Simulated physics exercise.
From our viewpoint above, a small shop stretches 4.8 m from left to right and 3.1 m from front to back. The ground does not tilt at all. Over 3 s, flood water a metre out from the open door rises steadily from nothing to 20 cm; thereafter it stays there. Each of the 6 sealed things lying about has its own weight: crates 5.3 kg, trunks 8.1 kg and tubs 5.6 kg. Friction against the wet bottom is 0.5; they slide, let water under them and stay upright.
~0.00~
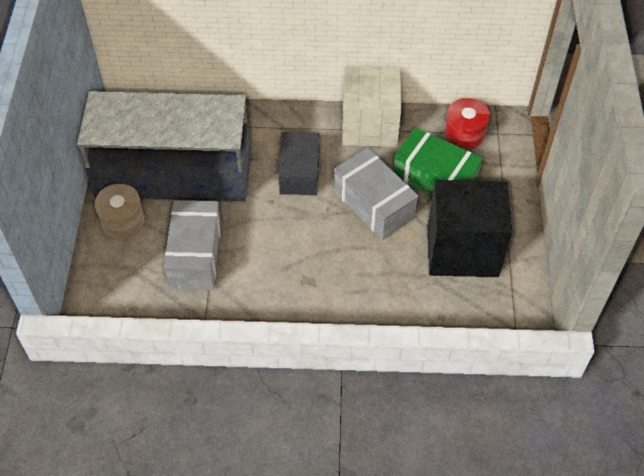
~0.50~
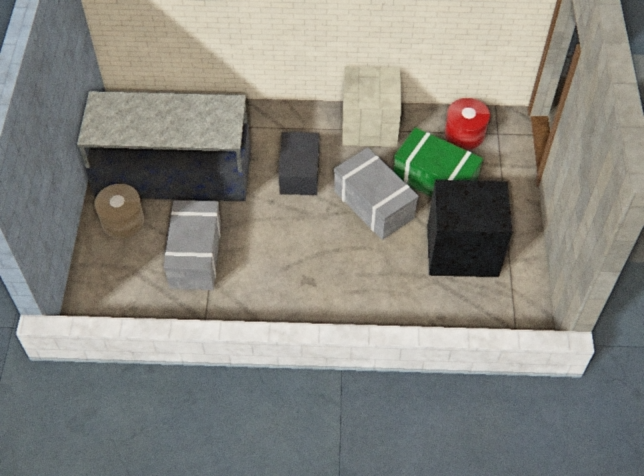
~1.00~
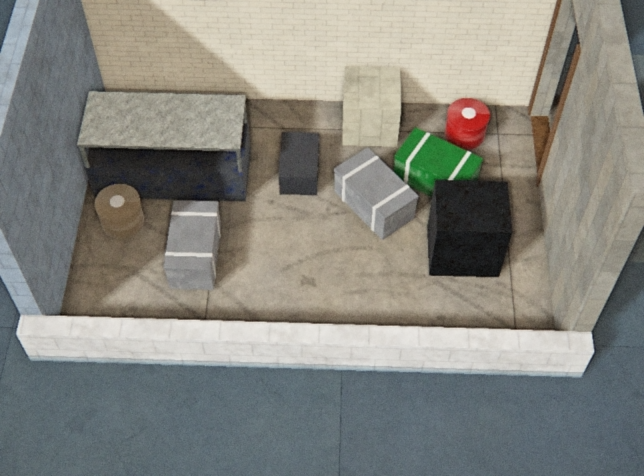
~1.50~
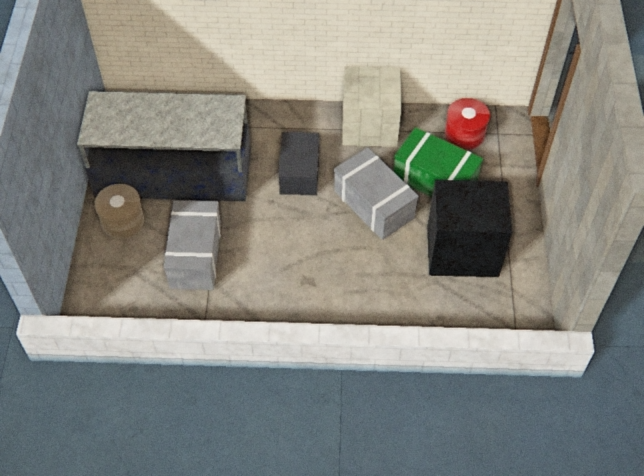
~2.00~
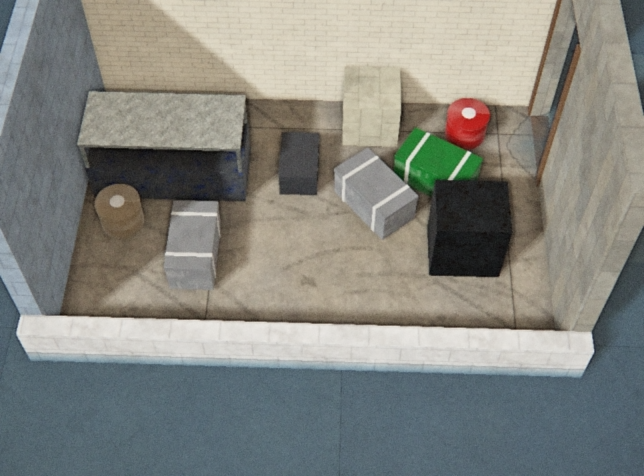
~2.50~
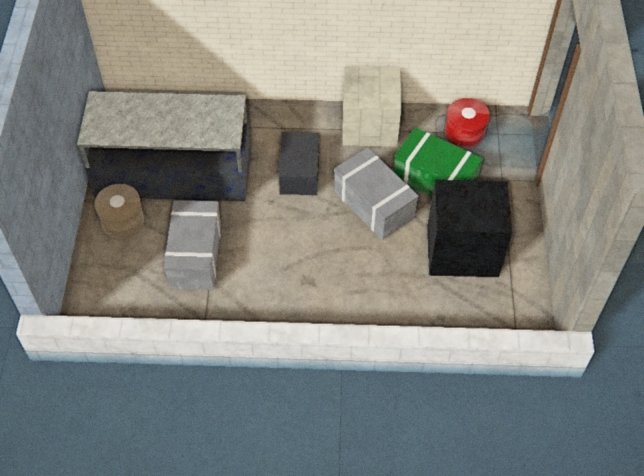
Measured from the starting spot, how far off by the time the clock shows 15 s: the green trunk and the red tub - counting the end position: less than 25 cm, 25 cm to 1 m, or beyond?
Outcome: Green trunk heads well off, red tub heads well off.
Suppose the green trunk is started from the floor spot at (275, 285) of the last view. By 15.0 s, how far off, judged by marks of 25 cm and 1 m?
It ends far away.
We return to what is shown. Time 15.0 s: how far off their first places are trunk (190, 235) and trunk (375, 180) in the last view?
50 cm, 300 cm.
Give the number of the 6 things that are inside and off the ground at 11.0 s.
6 at that moment.
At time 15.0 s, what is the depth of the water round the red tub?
Roughly 14 cm deep.
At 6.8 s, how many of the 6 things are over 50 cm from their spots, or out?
Answer: 3.
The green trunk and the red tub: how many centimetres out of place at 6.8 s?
About 250 cm and 250 cm, respectively.
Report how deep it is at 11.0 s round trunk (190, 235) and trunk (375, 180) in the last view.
Roughly 12 and 12 cm.
After 3.5 s the green trunk is near (426, 169), 0.2 m from its start, aground; the red tub is near (420, 99), 0.5 m from its start, afloat; 1 afloat.
After 6.8 s the green trunk is near (254, 279), 2.4 m from its start, afloat; the red tub is near (349, 304), 2.7 m from its start, afloat; 4 afloat.
After 11.0 s the green trunk is near (175, 220), 2.8 m from its start, afloat; the red tub is near (211, 284), 3.4 m from its start, afloat; 6 afloat.
After 15.0 s the green trunk is near (206, 218), 2.5 m from its start, afloat; the red tub is near (153, 299), 3.9 m from its start, afloat; 6 afloat.
